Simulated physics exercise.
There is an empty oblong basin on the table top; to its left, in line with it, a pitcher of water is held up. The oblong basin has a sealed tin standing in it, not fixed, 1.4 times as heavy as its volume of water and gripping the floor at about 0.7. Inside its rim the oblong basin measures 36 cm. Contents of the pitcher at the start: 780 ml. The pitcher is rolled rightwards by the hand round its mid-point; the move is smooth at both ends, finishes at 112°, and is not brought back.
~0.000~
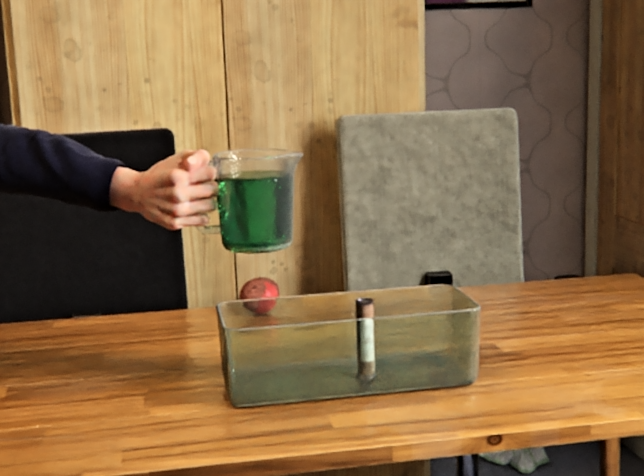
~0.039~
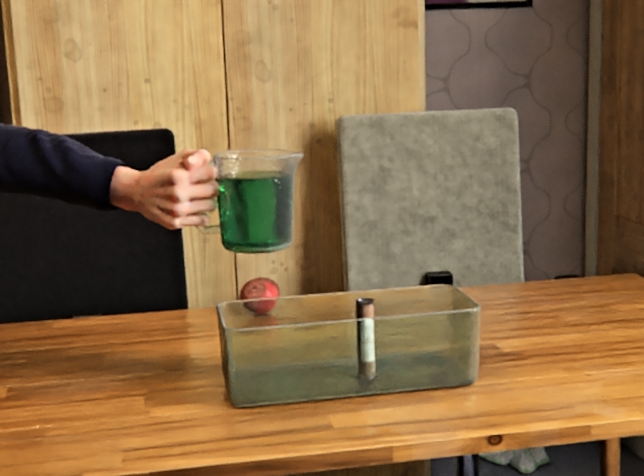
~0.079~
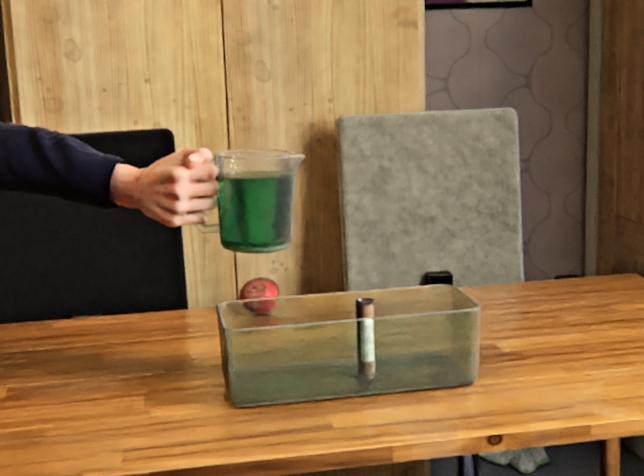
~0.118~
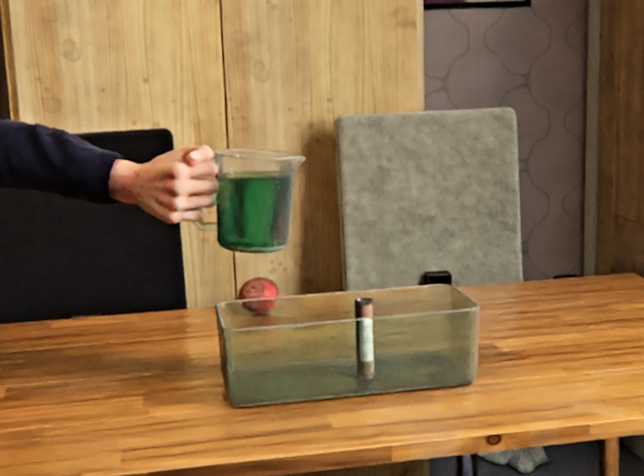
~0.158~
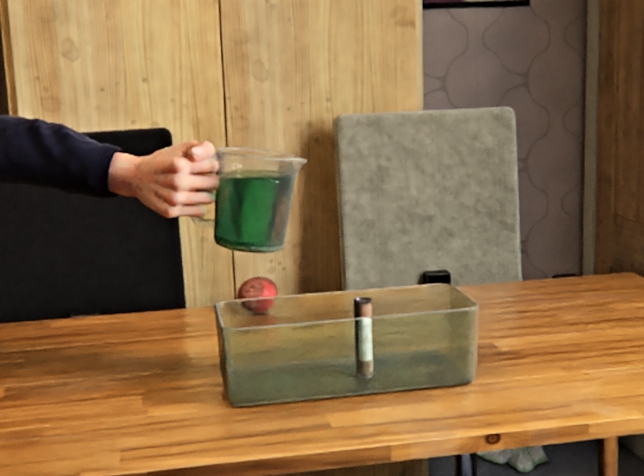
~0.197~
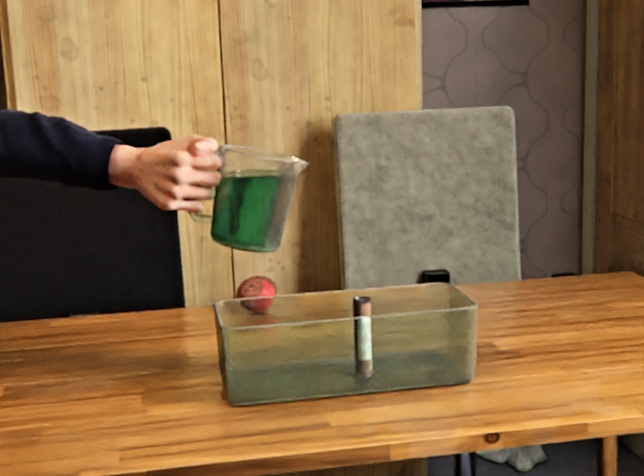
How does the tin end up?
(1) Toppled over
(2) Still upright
1, toppled over.
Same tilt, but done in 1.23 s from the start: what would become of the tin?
Outcome - the tin comes down.
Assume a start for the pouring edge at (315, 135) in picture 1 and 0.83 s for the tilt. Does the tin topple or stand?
Then it goes over.
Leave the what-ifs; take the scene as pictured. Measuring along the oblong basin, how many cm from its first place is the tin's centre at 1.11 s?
It has moved some 10 cm.
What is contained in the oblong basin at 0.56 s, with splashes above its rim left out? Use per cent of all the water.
1 %, more or less.
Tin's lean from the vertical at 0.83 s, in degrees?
It leans about 0° from upright.
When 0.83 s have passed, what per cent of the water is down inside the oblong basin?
It works out near 56 per cent.
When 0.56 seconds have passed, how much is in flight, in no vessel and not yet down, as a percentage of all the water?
Share: Roughly 18 per cent.
Then, 0.56 s in, the tilt is 76° and 81 per cent is still to pour; the tin stands where it began.
Then, 0.83 s in, the tilt is 110° and 21 per cent is still to pour; the tin stands 1 cm from where it began.
Then, 1.11 s in, the tilt is 112° and 1 per cent is still to pour; the tin lies on its side.
Then, 1.41 s in, the tilt is 112° and 0 per cent is still to pour; the tin lies on its side.
Finally, the tin lies on its side.
